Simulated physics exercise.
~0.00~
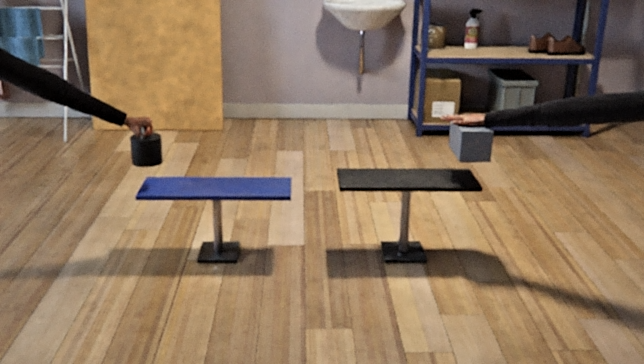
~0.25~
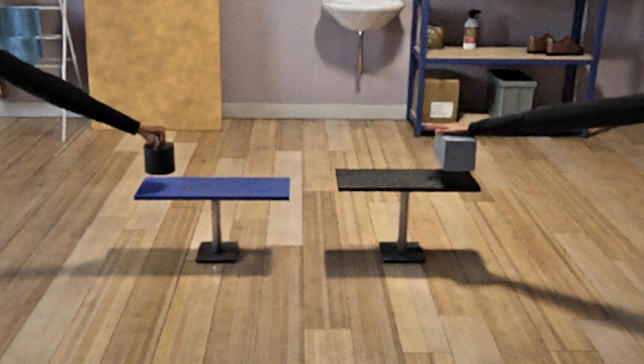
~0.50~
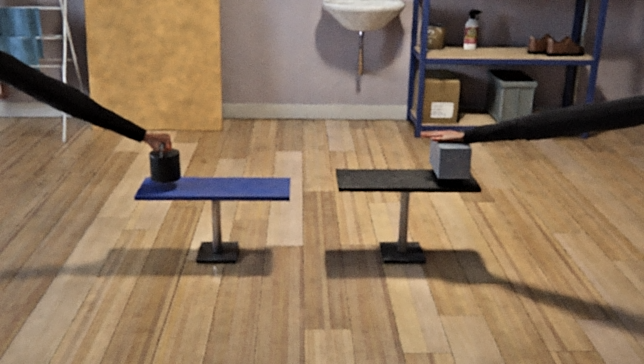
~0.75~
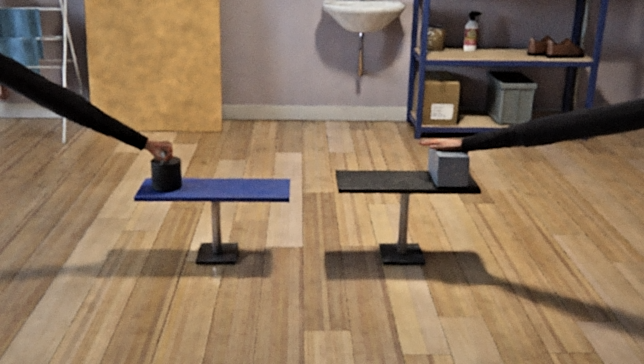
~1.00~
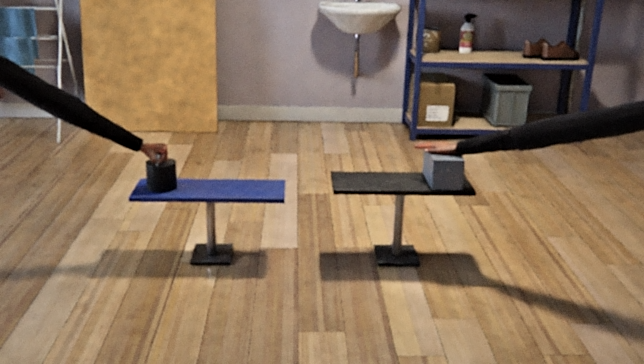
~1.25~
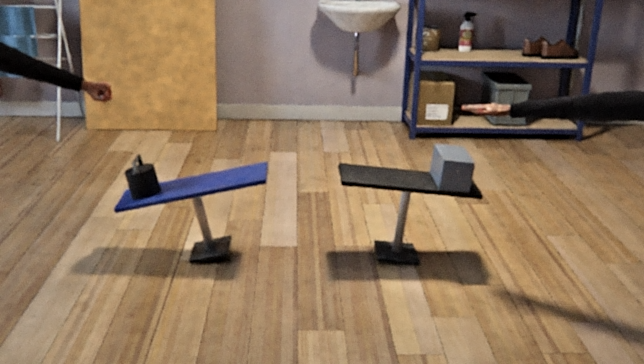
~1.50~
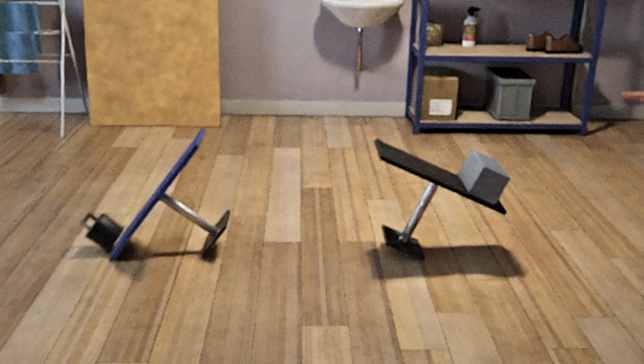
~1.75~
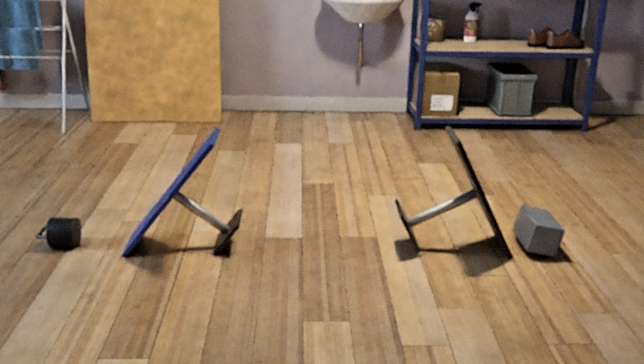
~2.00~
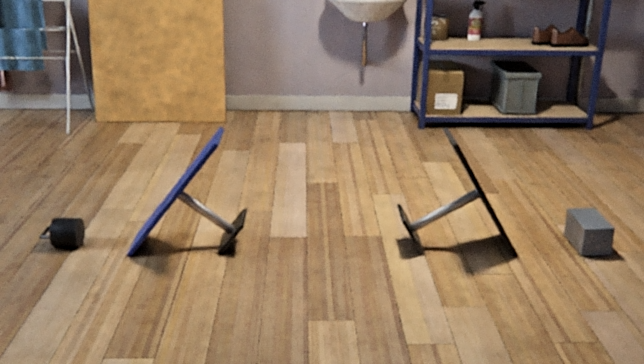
Two narrow stands, one blue and one black, toppled outward after two hands set a dark cylinder on the blue one's left end and a gray block on the black one's right end, then let go; both objects ended up on the floor beside the tipped stands.
